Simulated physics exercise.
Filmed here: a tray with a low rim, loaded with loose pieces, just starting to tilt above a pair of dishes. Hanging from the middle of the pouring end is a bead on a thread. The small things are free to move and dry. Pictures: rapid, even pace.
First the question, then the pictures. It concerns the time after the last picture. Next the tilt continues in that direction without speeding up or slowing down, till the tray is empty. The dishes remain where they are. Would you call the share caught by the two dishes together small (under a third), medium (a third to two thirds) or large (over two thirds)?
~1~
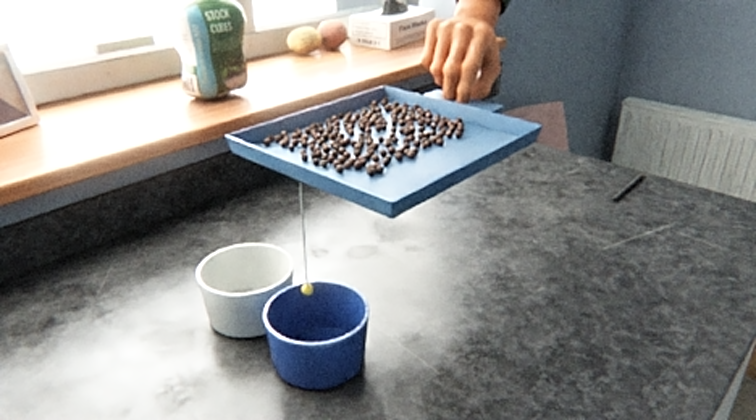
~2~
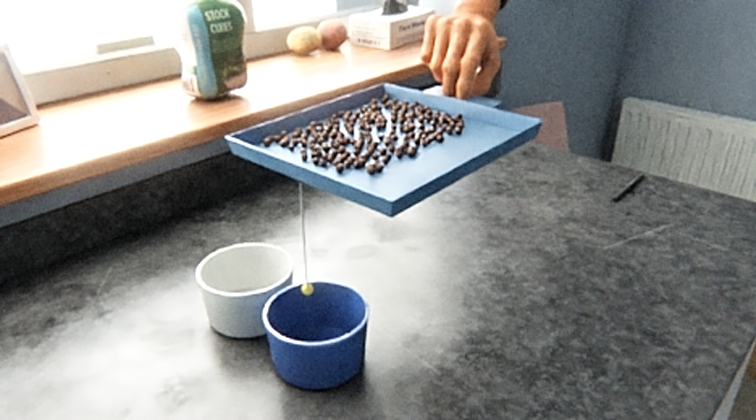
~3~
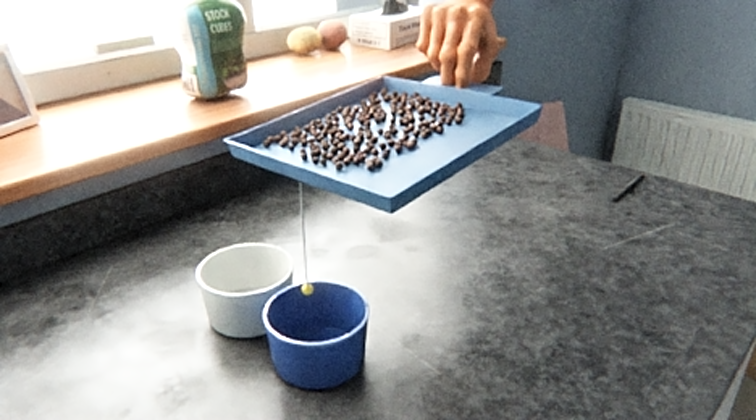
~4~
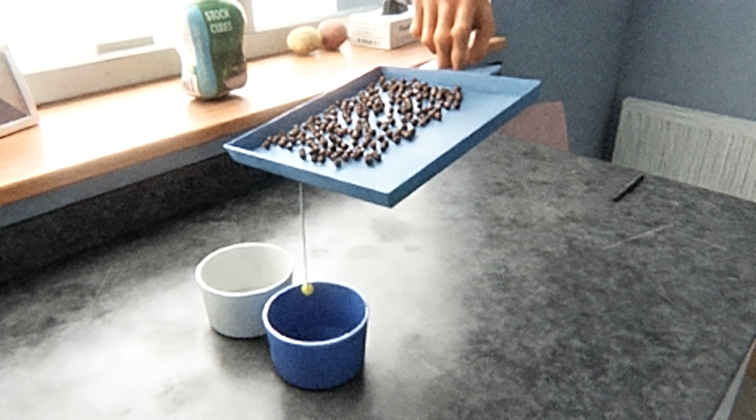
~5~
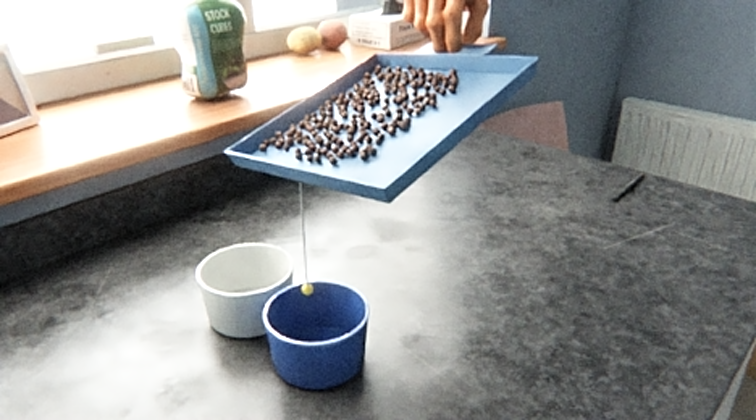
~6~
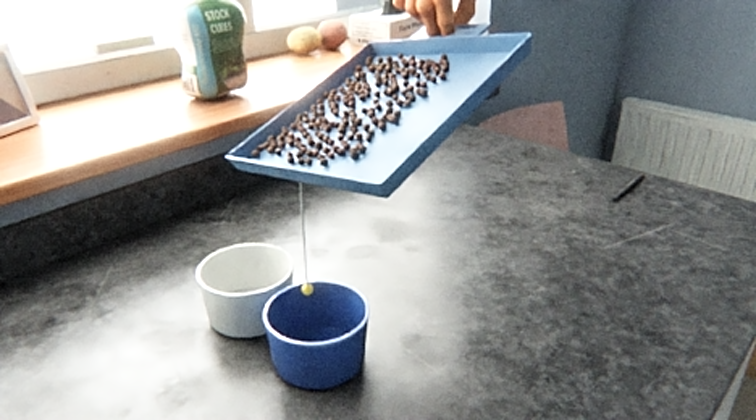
Large.
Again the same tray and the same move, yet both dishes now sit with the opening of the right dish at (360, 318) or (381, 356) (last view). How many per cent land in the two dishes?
First try: Roughly 60 per cent; second try: Roughly 0 per cent.
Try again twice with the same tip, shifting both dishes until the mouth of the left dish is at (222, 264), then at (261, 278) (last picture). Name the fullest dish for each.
First spot: The dish on the left-hand side; second spot: The dish on the left-hand side.
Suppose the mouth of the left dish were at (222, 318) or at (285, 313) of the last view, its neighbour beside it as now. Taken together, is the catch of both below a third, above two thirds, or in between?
Less than a third, then less than a third.
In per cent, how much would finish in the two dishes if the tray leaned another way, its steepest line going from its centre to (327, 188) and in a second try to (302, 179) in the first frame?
Lab note: Case 1 near 20 %, case 2 near 30 %.
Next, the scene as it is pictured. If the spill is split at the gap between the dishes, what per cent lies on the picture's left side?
Estimate: About 100 in every hundred.
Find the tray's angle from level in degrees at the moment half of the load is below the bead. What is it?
Angle reached: About 95°.
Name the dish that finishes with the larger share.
The victory goes to the left.
Soon, tray tipped steeply; most on the tray; a stray few in the left dish; a stray few outside both; about a quarter in the air.
A while on, tray tipped past a quarter turn; a small part on the tray; most in the left dish; a small part outside both; a small part in the air.
Towards the end, tray tipped past a quarter turn; nearly all in the left dish; a small part outside both.
Finally, tray tipped past a quarter turn; none in the right dish; nearly all in the left dish; a small part outside both.
